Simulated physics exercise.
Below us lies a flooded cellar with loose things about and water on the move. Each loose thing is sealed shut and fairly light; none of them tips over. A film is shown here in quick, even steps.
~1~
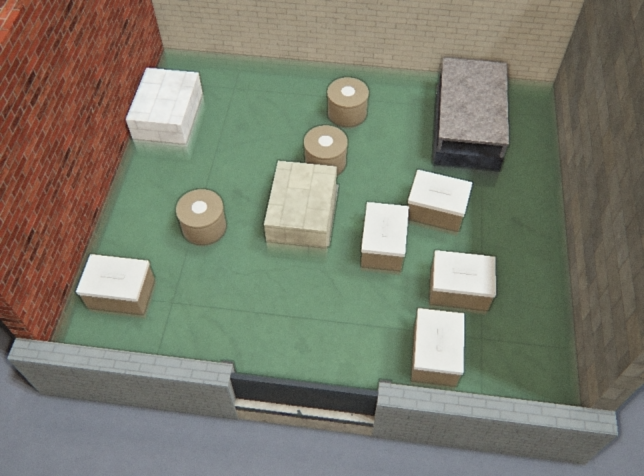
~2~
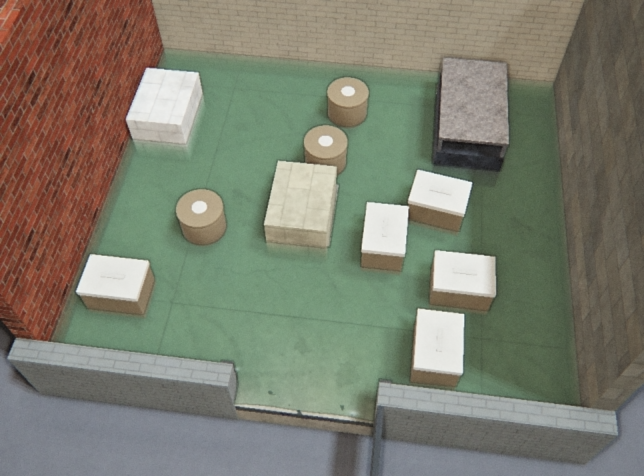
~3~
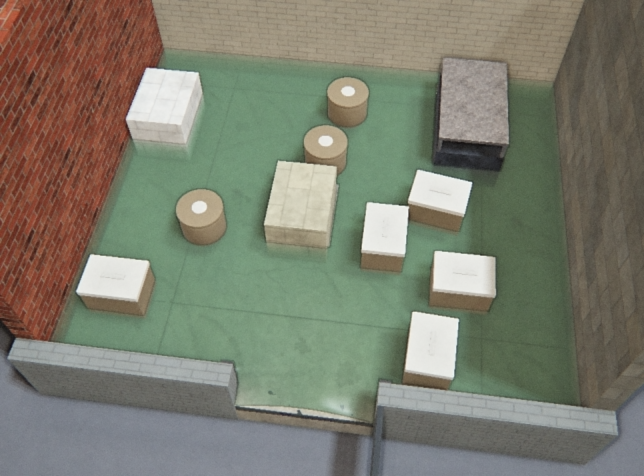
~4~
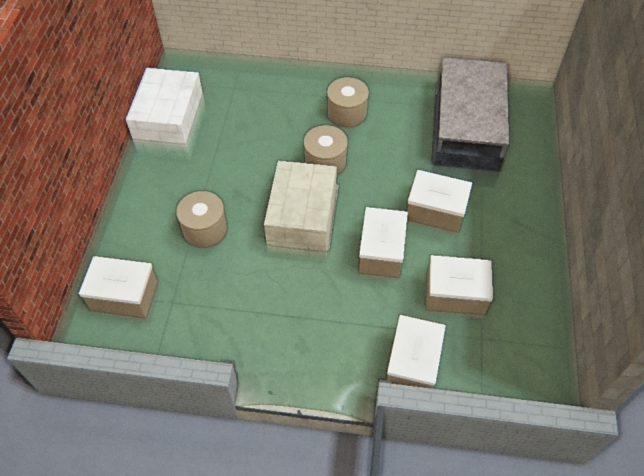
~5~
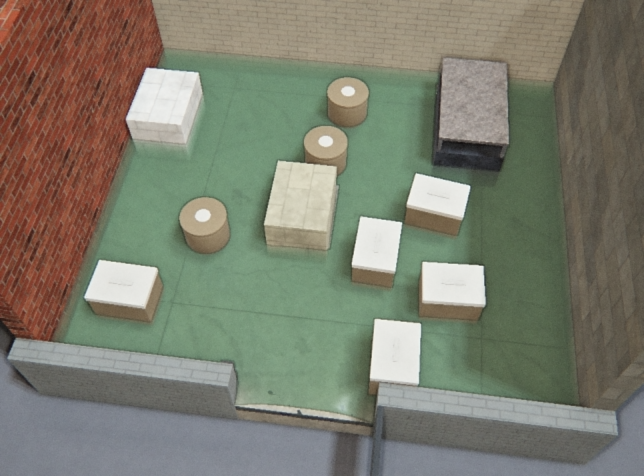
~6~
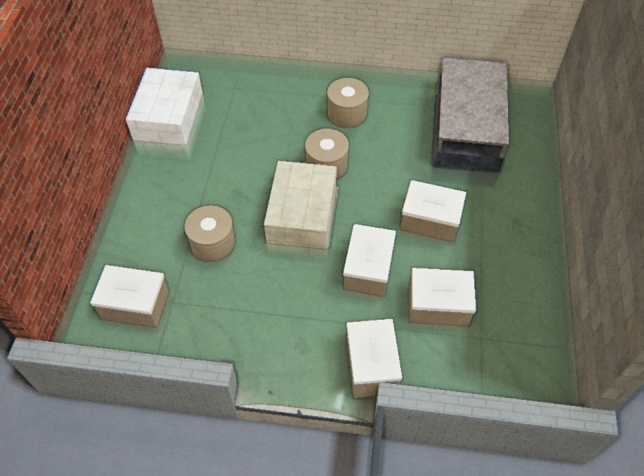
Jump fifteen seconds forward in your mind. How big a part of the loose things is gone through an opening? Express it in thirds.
It reaches two thirds.
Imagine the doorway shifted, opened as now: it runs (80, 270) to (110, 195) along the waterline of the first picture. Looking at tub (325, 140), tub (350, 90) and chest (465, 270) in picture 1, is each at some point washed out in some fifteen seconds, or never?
Object one: Leaves; object two: Remains; object three: Remains.
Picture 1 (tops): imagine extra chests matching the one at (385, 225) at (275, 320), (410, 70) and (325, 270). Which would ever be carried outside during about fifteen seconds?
The first departs, the second remains behind, the third departs.
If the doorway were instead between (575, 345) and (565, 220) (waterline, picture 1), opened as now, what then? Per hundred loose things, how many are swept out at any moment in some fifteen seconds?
Share out: Near 80 %.
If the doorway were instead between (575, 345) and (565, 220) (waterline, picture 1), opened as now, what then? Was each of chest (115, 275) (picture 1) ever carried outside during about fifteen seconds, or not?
For that one: Kept in.
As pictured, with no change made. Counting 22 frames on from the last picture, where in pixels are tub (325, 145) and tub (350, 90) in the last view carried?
Estimate: (375, 205), then (361, 134).
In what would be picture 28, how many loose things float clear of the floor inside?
My count is 2.
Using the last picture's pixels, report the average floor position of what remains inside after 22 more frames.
In the last view, somewhere about (365, 197).
A moment on, 1 of 8 are out; 7 afloat.
Next, 4 of 8 are out; 4 afloat.
Later, 6 of 8 are out; 2 afloat.
In the end, 6 of 8 are out; 2 afloat.
